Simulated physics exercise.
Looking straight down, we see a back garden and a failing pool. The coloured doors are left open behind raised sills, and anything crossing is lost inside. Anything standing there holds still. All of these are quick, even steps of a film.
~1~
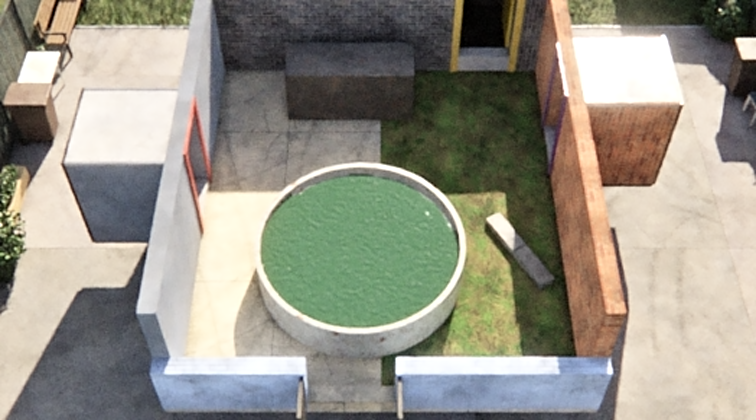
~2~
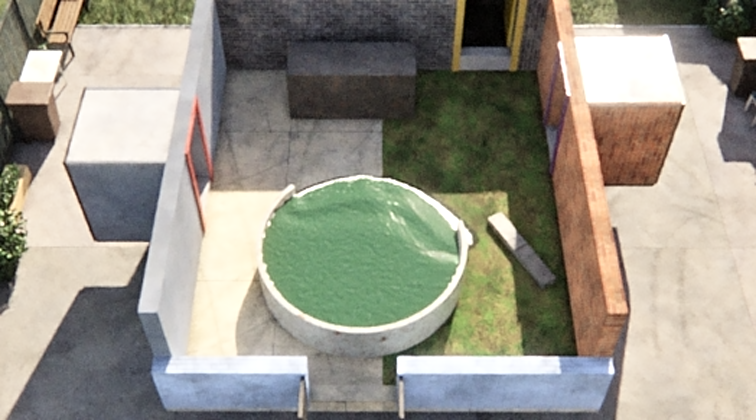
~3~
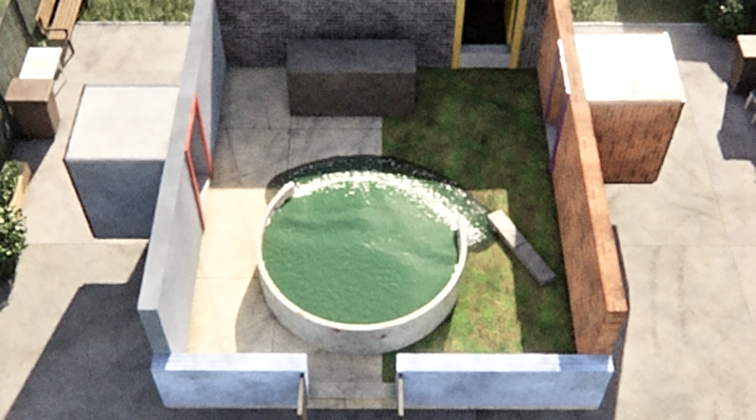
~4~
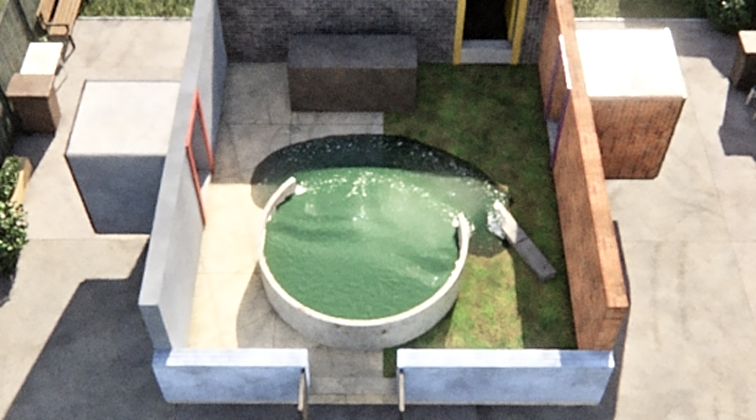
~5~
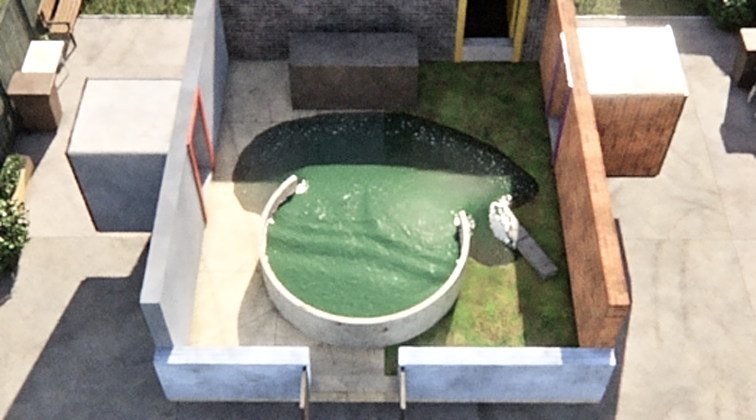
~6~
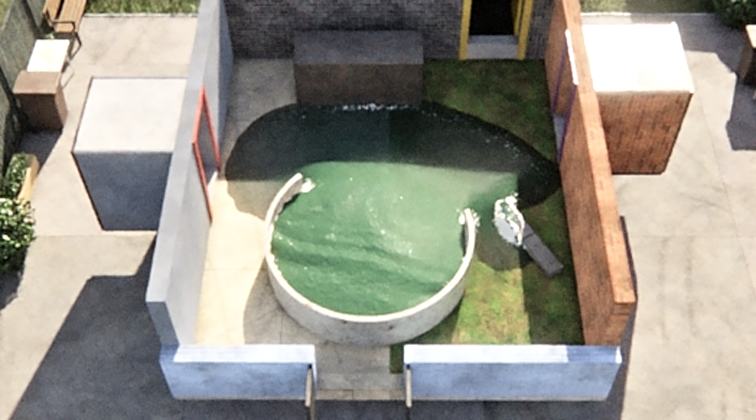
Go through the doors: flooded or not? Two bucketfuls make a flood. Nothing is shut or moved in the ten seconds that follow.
Yellow door: Two buckets or fewer. Purple door: More than two buckets. Red door: Two buckets or fewer.
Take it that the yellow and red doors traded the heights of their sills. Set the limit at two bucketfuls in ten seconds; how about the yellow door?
Yellow exceeds the limit.
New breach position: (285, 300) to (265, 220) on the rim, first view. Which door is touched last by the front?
The purple one comes last.
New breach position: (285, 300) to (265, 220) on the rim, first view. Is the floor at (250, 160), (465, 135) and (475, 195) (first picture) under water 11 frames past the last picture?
Listed order gives sopping; left alone; left alone.
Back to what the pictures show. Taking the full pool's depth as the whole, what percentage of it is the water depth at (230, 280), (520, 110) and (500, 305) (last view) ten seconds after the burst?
At the three places, in the order asked: Around 12, 12 and 18 per cent.
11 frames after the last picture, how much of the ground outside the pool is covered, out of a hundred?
Close to 65 %.
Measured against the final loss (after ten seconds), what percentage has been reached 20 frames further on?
My reading is about 20 per cent.
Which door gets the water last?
It has to be the yellow one.
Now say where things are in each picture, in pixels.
In the first frame, still water in the round tank at (360, 246).
In the second frame, water pours out on the round tank's far side and has run to (474, 240).
In the third frame, water pours out on the round tank's far side and has run to (493, 237).
In the fourth frame, water pours out on the round tank's far side and has run to (257, 175).
In the fifth frame, water pours out on the round tank's far side and has run to (241, 167).
In the sixth frame, the front is at (241, 143), out from the gap on the round tank's far side.
A moment on, water covers 55 % of the floor; the yellow door not reached, the purple door under two buckets in, the red door wet at the sill, nothing in.
Next, water covers 65 % of the floor; the yellow door wet at the sill, nothing in, the purple door over two buckets in, the red door wet at the sill, nothing in.
Then, water covers 75 % of the floor; the yellow door wet at the sill, nothing in, the purple door over two buckets in, the red door wet at the sill, nothing in.
Later, water covers 95 % of the floor; the yellow door under two buckets in, the purple door far over two buckets in, the red door wet at the sill, nothing in.
In the end, water covers 95 % of the floor; the yellow door under two buckets in, the purple door far over two buckets in, the red door wet at the sill, nothing in.
